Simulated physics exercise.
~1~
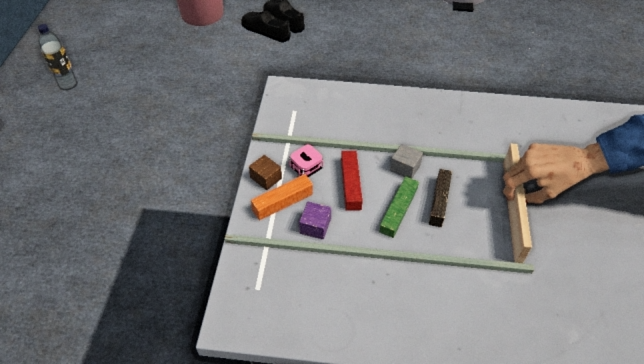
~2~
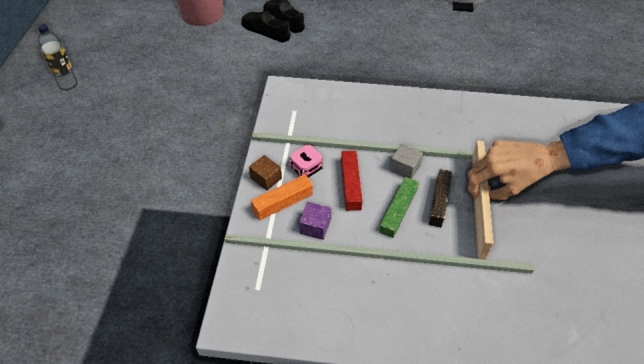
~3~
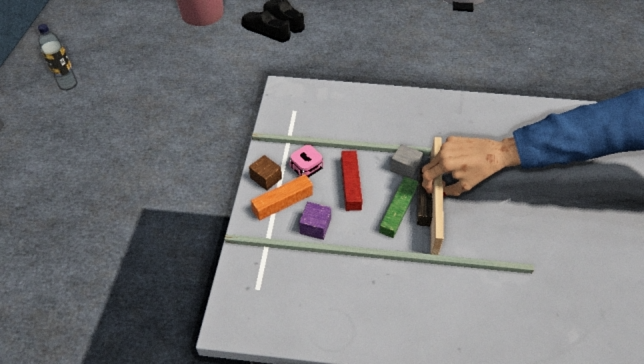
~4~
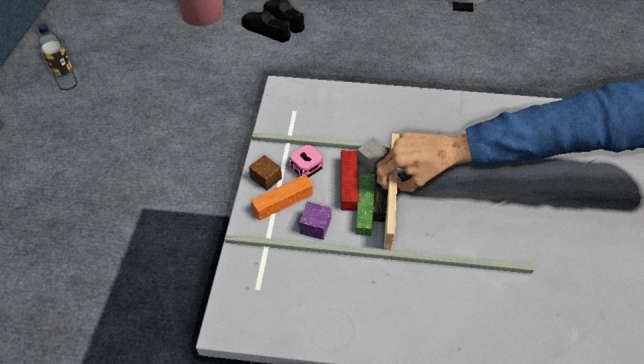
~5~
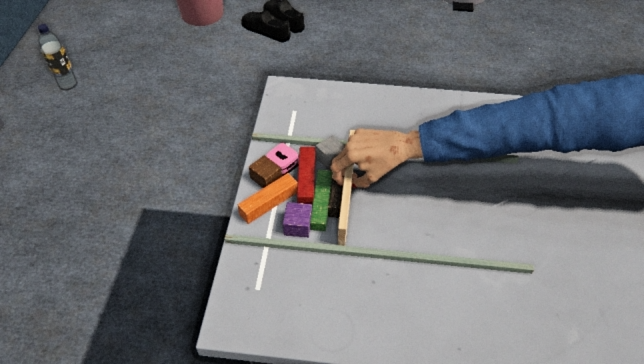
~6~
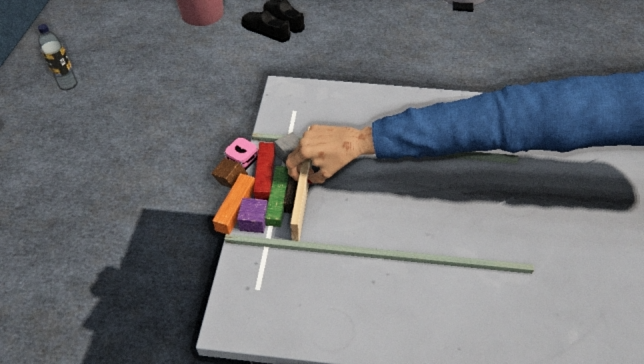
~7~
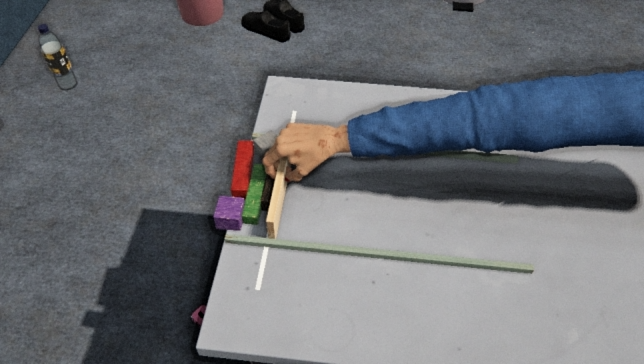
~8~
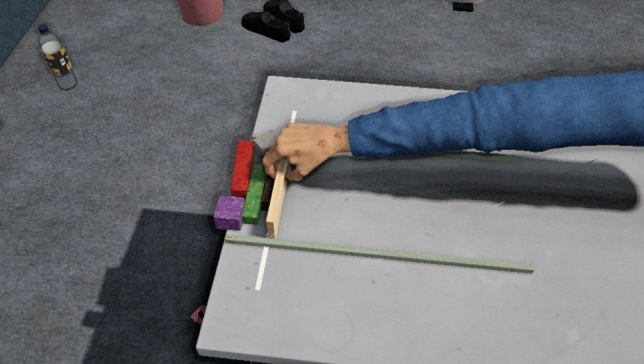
In this clip, a hand slides an upright wooden board left along a tabletop, pushing together a group of colourful blocks and bars. The brown block, orange bar and pink case go off the left end, while the red, green and purple pieces remain at the edge.
